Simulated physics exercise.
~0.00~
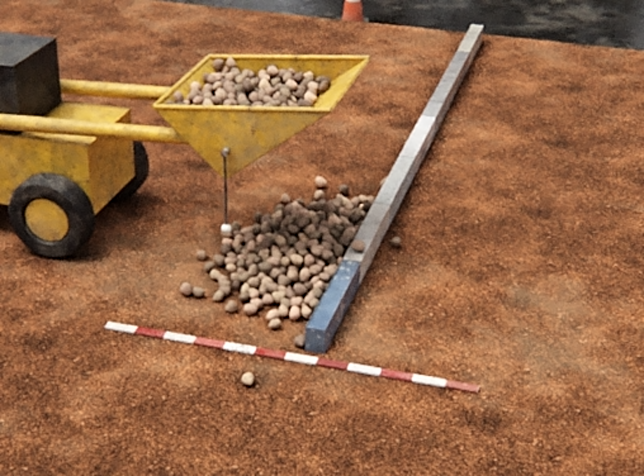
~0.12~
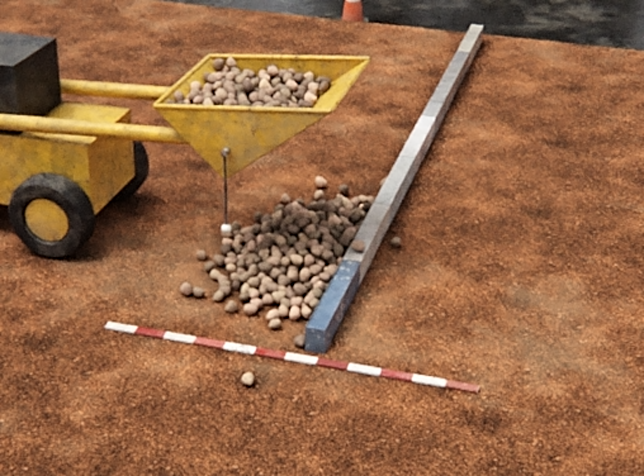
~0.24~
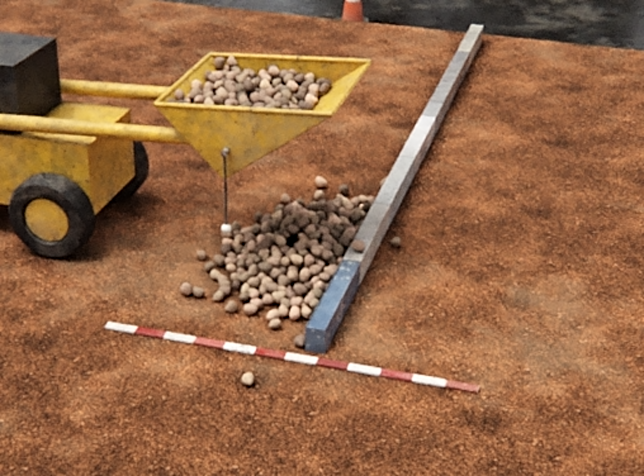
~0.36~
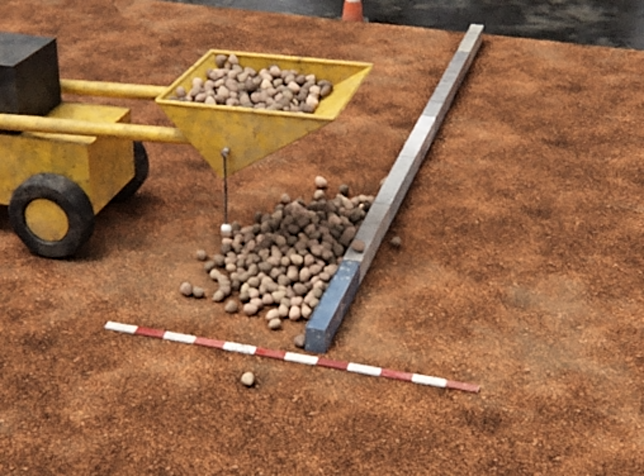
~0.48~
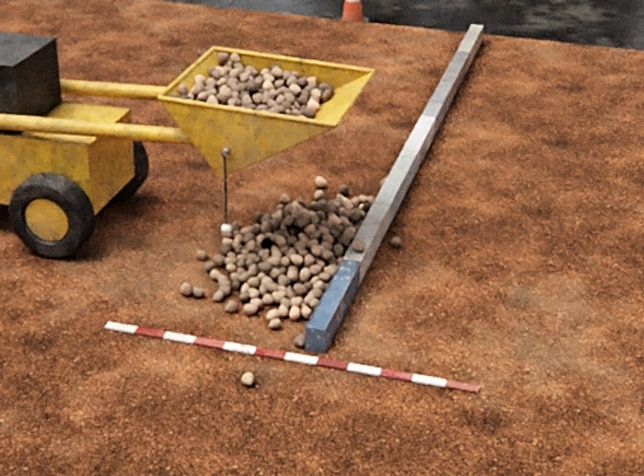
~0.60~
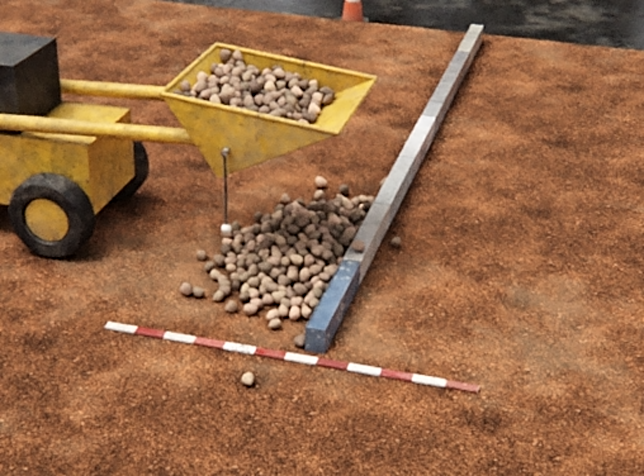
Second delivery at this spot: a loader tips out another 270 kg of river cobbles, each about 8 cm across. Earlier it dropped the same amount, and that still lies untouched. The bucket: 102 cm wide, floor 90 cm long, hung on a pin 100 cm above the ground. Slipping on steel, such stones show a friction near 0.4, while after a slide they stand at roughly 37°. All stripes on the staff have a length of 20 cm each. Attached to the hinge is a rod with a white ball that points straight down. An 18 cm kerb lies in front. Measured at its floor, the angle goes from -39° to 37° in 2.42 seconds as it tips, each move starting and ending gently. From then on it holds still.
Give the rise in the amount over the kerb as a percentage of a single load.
56 %.
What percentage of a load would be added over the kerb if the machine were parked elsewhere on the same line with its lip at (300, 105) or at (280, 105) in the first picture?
I'd expect near 20 per cent first and near 5 per cent next.
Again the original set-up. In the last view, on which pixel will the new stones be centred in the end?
The middle lies near (381, 259) in the last picture.
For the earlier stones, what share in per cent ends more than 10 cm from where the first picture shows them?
0 %.
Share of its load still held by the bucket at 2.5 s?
About 20 percent is still in there.
After 1.8 s the floor is at 25°; in per cent of one load, 99 in the bucket, 101 on this side of the kerb; the foremost stones are at (358, 238).
After 2.5 s the floor is at 37°; in per cent of one load, 21 in the bucket, 145 on this side of the kerb, 34 over the kerb; the foremost stones are at (454, 276).
After 2.9 s the floor is at 37°; in per cent of one load, 2 in the bucket, 146 on this side of the kerb, 52 over the kerb; the foremost stones are at (501, 279).
After 5.4 s the floor is at 37°; in per cent of one load, 0 in the bucket, 144 on this side of the kerb, 56 over the kerb; the foremost stones are at (529, 293). Net gain over the kerb, 56.
